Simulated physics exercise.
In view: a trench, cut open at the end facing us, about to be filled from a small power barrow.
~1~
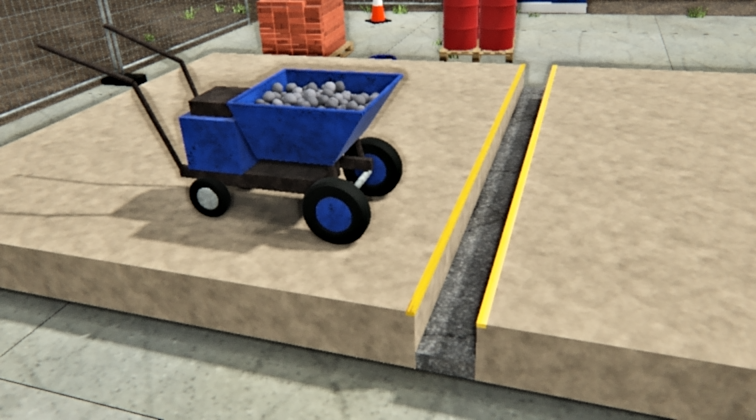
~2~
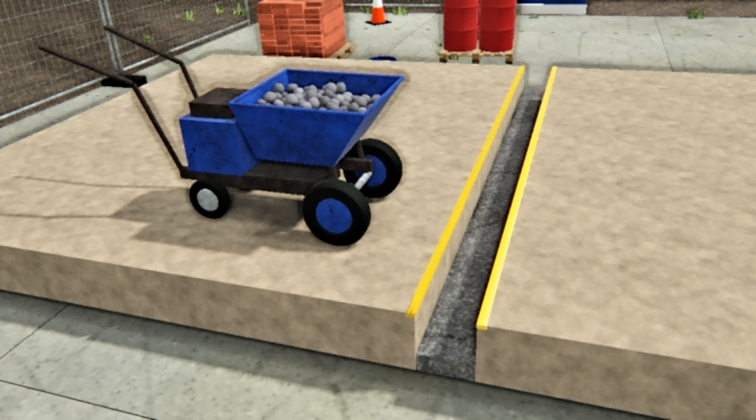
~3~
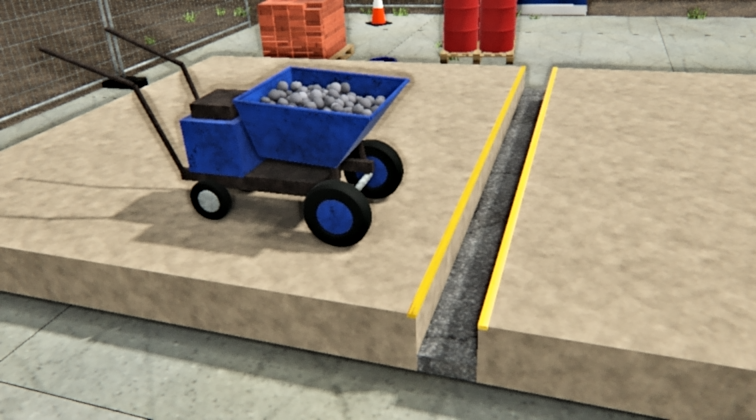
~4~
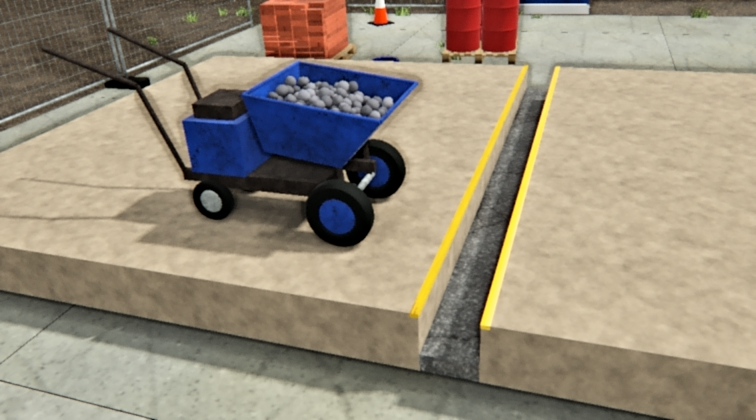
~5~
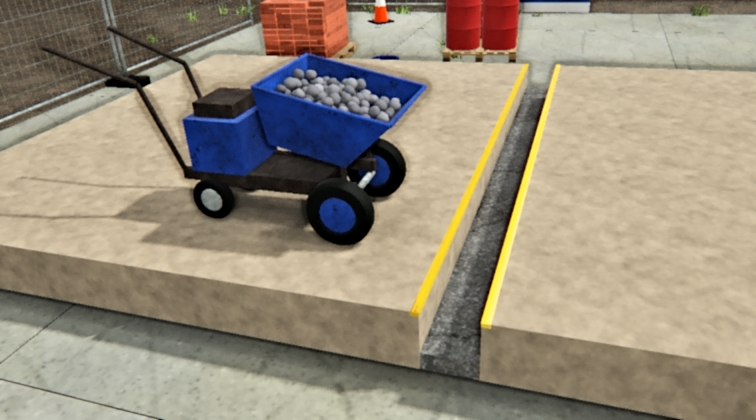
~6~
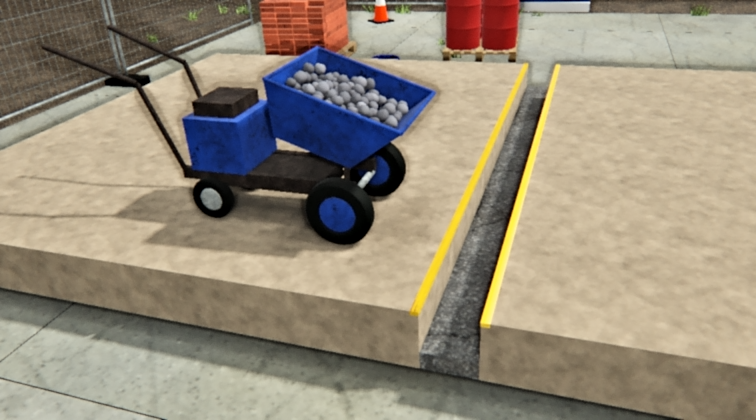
The blue skip of a small power barrow, loaded with round grey cobbles, sits level on a tan slab, left of a narrow yellow-edged trench. It begins to tilt slightly toward the right, then leans further, its rear rising off the body while the cobbles stay heaped inside and the wheels stay put.
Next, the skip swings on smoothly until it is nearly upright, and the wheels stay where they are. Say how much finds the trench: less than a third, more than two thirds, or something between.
In the trench: Over two thirds.
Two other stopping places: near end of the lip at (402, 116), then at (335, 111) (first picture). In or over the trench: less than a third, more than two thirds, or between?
The first try: Under a third. The second: Above two thirds.
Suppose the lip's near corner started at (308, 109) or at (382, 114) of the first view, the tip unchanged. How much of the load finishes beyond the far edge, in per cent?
Near 0 % and 40 %.
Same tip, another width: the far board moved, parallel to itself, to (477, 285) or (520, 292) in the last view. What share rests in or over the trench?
Roughly 70 per cent, and 100 per cent.
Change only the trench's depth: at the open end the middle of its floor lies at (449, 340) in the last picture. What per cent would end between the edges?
It comes to 70 per cent or so.
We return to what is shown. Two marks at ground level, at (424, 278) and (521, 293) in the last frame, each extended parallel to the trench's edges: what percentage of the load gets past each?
The first gives 100 %, the second 10 %.
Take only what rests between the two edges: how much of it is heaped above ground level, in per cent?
It comes to 5 per cent or so.
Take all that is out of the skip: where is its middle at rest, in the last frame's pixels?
Roughly at (482, 250).
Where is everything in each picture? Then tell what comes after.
The first frame shows lip of the skip near (363, 113), level; top of the load near (302, 105), round cobbles; first edge of the trench near (425, 279); far edge near (491, 288), the trench under half as wide as the skip, and about as deep as wide.
The second frame shows lip of the skip near (364, 115), level; top of the load near (303, 106).
The third frame shows lip of the skip near (370, 118), tipped barely; top of the load near (307, 105).
The fourth frame shows lip of the skip near (380, 122), tipped a little; top of the load near (306, 105).
The fifth frame shows lip of the skip near (390, 126), tipped a little; top of the load near (313, 100).
The sixth frame shows lip of the skip near (401, 134), tipped clearly; top of the load near (317, 92); first edge of the trench near (429, 278); far edge near (495, 288).
Shortly afterwards, skip tipped steeply; the whole lot in the skip.
Next, skip tipped right over; the bulk in the skip; near a quarter in or heaped over the trench; only a few beyond it; only a few falling.
Some moments later, skip tipped right over; a little in the skip; the bulk in or heaped over the trench; a little beyond it.
In the end, skip tipped right over; only a few in the skip; all but a few in or heaped over the trench; a little beyond it.
